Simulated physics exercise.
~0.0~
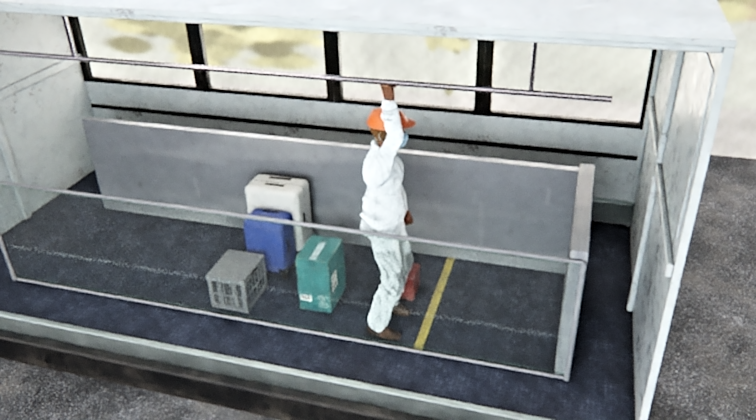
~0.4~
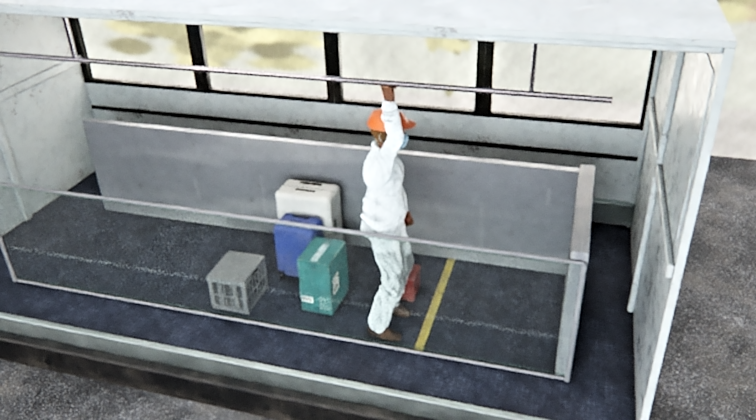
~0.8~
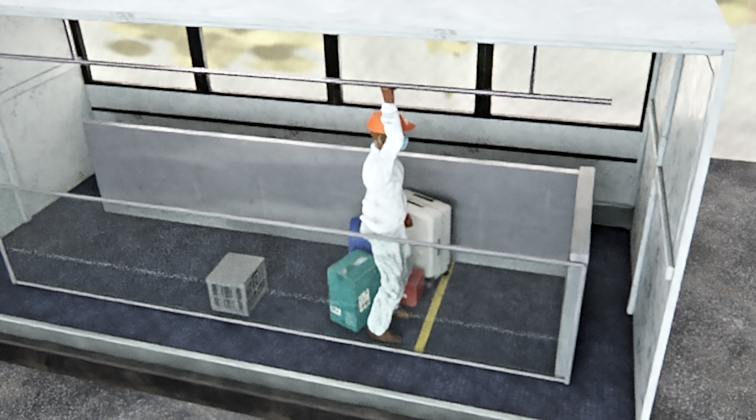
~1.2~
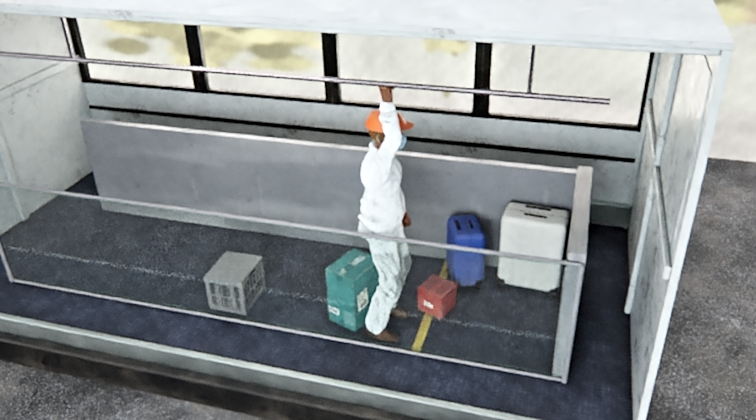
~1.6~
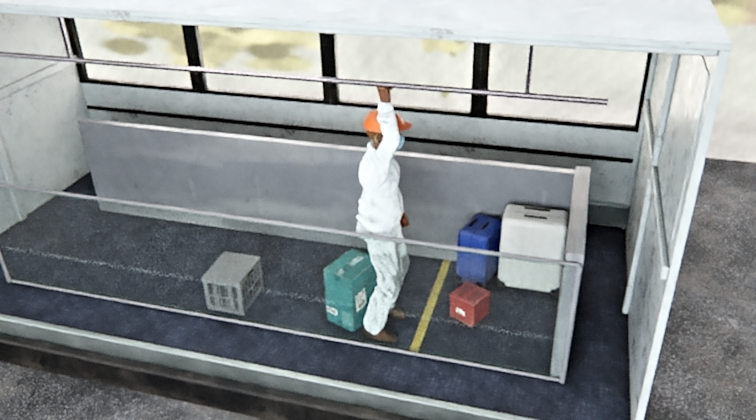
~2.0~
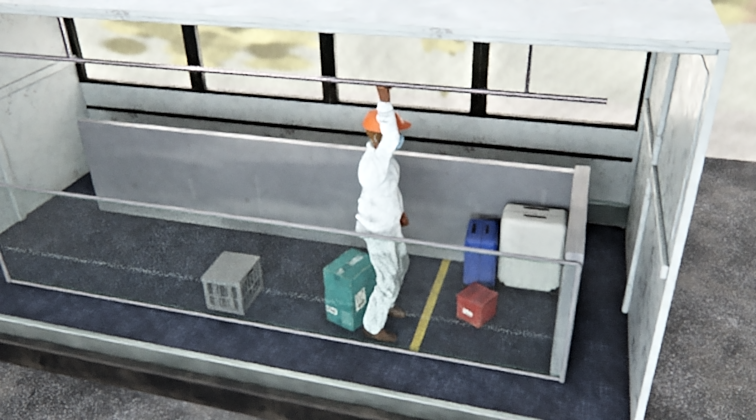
A person in white overalls and an orange cap held an overhead rail while the white and blue cases slid right past the yellow line; the teal case shifted slightly and stopped short, the red box followed across, and the grey crate stayed put.
